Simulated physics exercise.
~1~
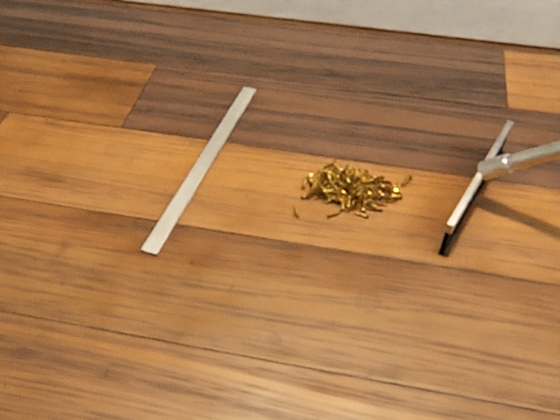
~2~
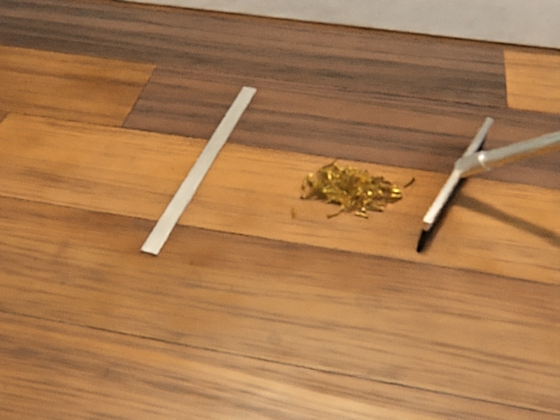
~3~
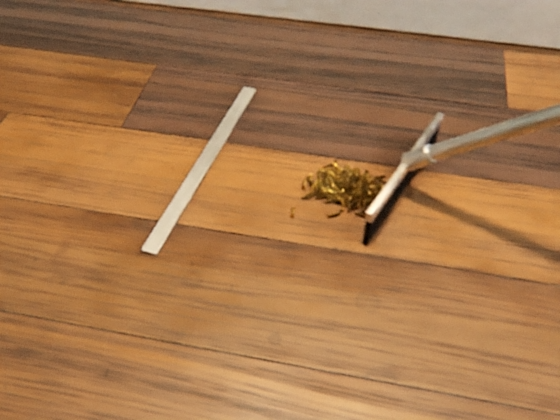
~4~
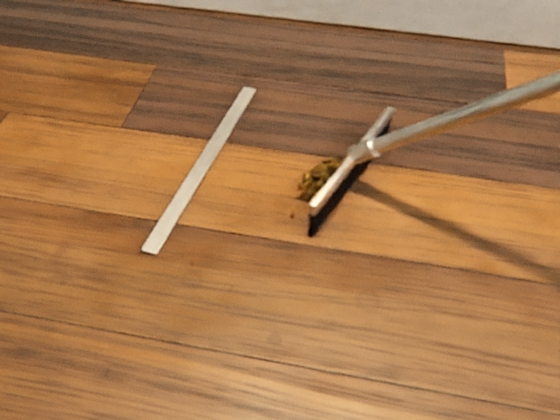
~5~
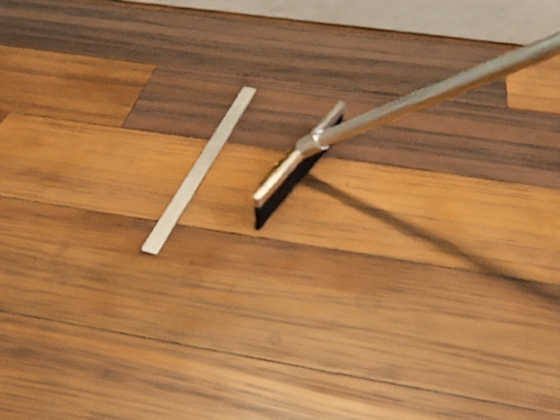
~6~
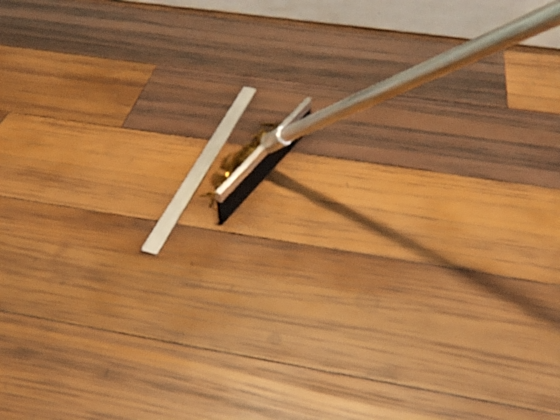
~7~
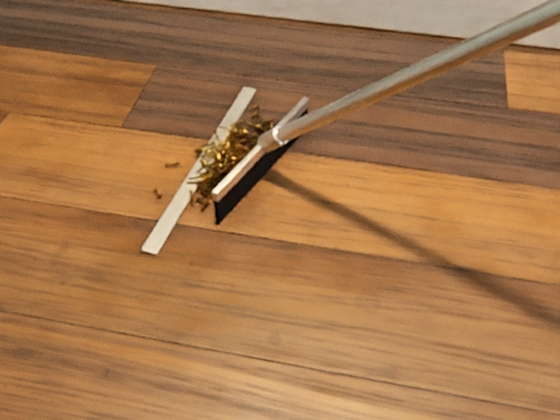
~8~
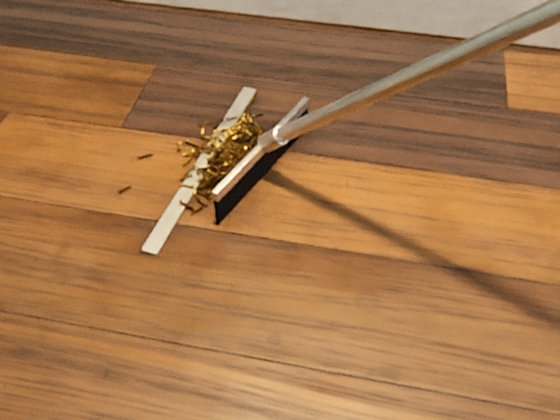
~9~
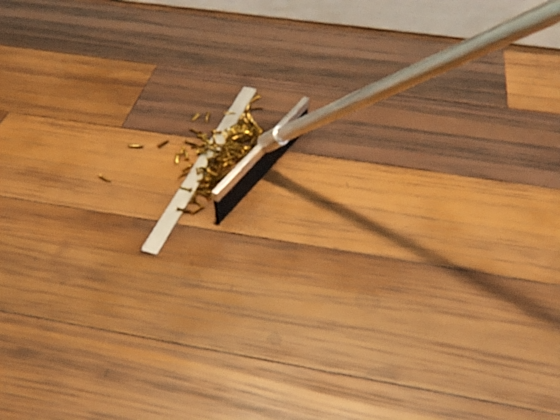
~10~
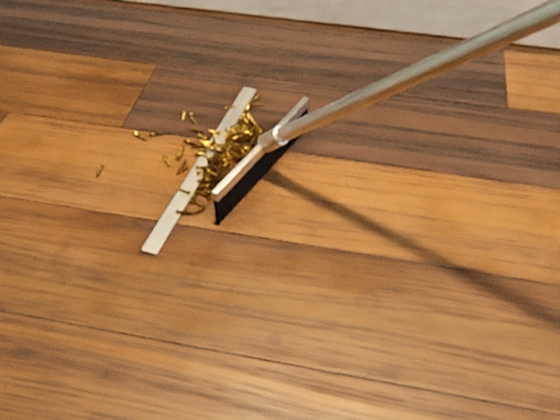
On a wooden floor, a squeegee pushes brass-coloured screws left, stops, and some scatter past a pale strip.
